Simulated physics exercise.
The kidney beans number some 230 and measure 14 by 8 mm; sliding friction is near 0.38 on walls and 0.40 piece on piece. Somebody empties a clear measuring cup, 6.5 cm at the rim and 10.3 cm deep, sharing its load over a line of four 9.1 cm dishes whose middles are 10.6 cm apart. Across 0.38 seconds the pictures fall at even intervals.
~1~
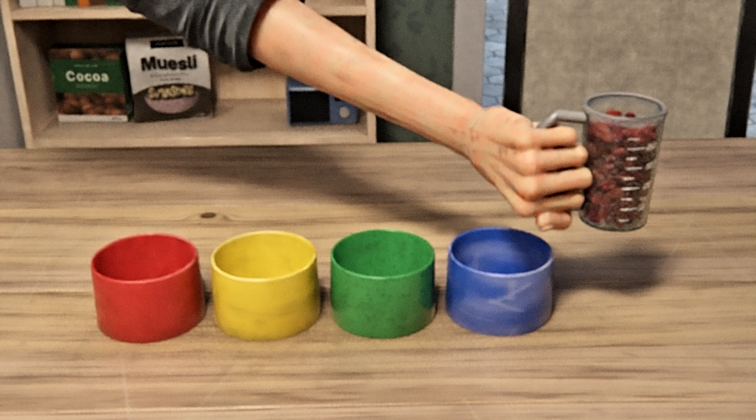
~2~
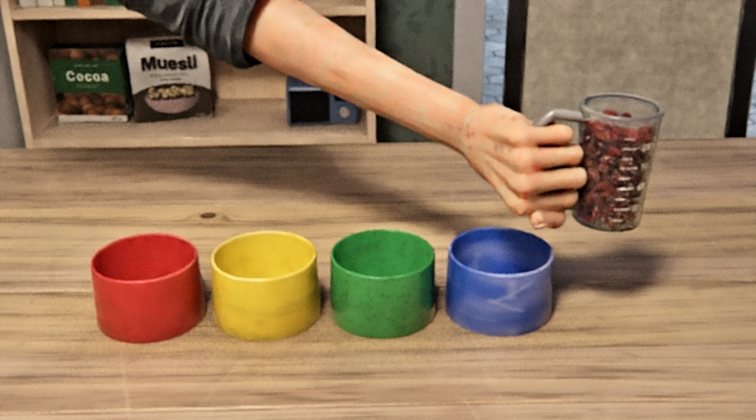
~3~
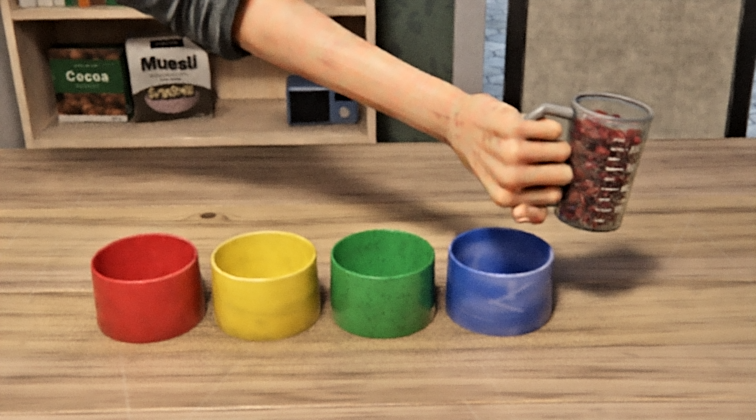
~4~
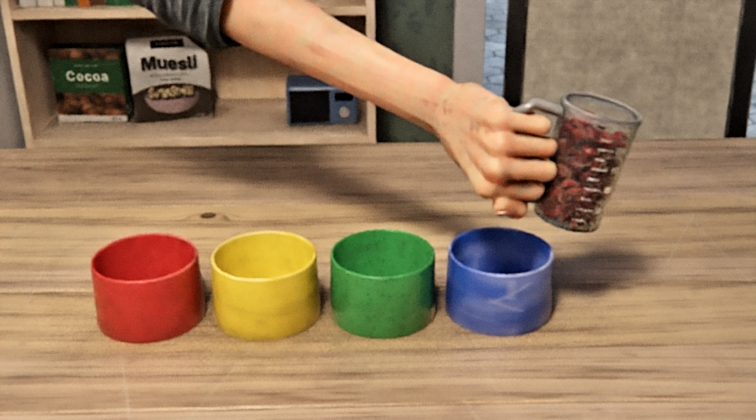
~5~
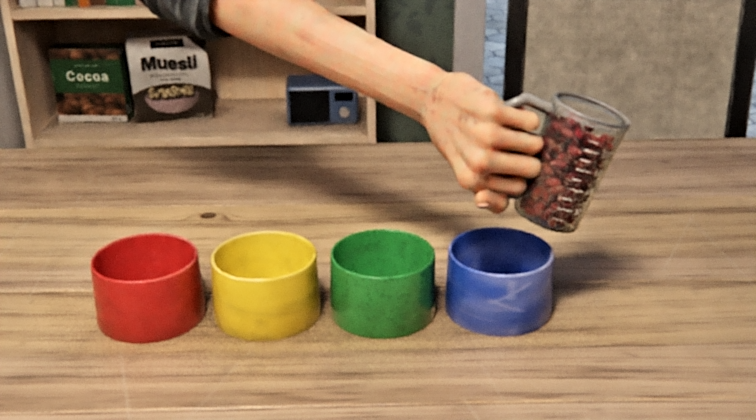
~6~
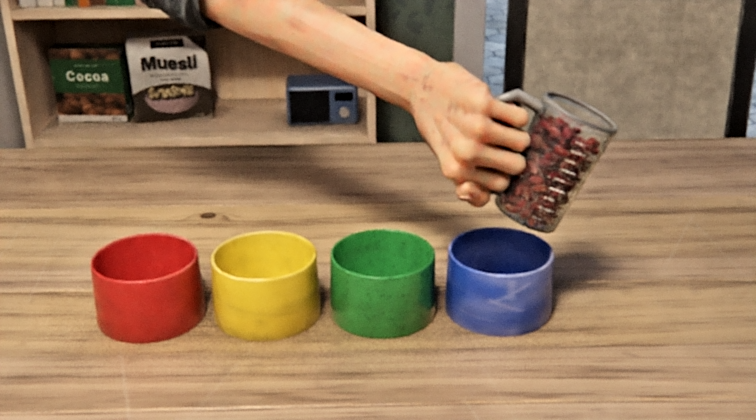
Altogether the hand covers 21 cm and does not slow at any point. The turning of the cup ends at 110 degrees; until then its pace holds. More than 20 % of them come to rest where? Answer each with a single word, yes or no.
Red no, blue yes, green no, yellow no, counter yes.
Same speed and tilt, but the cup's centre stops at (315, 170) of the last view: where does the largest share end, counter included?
The biggest share ends at green.
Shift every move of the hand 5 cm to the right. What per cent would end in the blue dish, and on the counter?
Then the blue dish would get 100 and the counter 0.
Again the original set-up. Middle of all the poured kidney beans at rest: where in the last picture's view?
At about (468, 301).
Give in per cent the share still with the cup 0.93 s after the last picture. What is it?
100 per cent.
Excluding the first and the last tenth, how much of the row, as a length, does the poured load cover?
That stretch measures near 10 centimetres.
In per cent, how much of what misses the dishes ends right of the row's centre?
I'd say near 100 percent.
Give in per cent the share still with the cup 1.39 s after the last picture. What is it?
It comes out close to 55 per cent.
Then, 0.56 s after the last picture, tilt 65 degrees; cup holds 100 %.
Then, 0.93 s after the last picture, tilt 92 degrees; cup holds 100 %.
Then, 1.39 s after the last picture, tilt 110 degrees; cup holds 55 %, blue 25 %, green 5 %.
In the end, red 0 %, blue 45 %, green 5 %, yellow 0 %, counter 50 %.
